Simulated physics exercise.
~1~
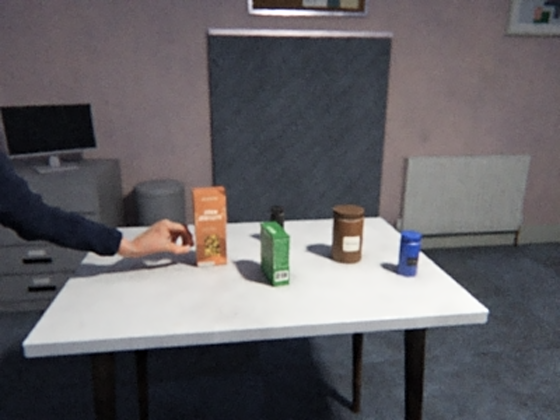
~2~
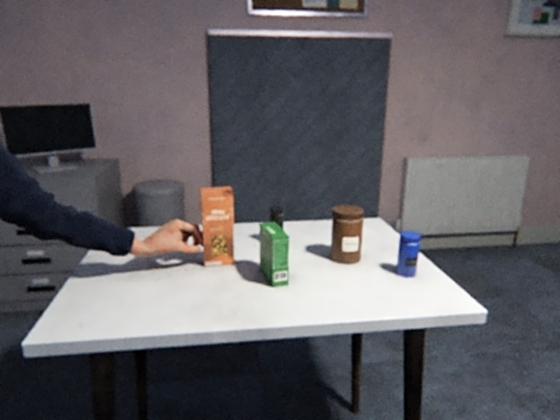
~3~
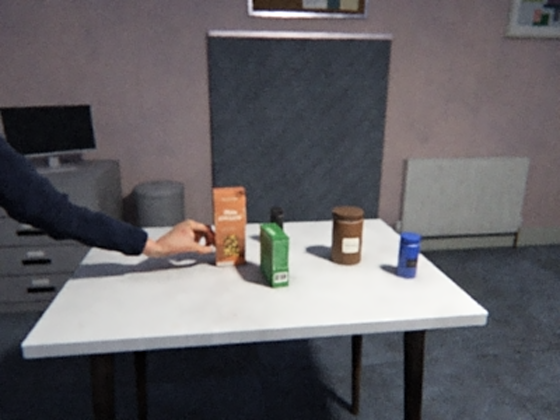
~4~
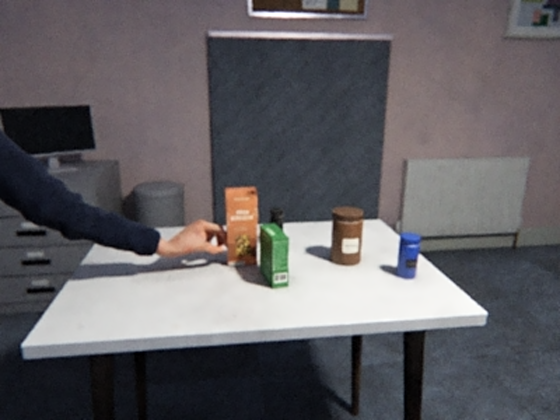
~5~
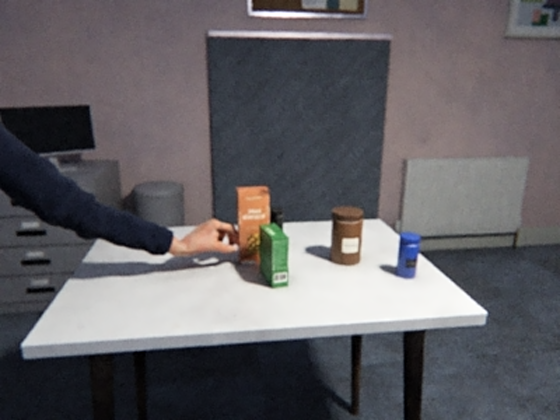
At the start, a hand in a dark sleeve reaches in from the left and touches an upright orange packet on a white table. A green packet, a small black shaker, a brown jar and a blue shaker stand to its right. The hand pushes the orange packet slowly and levelly to the right. It keeps sliding upright, a little at a time, moving closer to the green packet. By the end, the orange packet is still standing, partly behind the green one, with the hand beside it and the other items in their places.
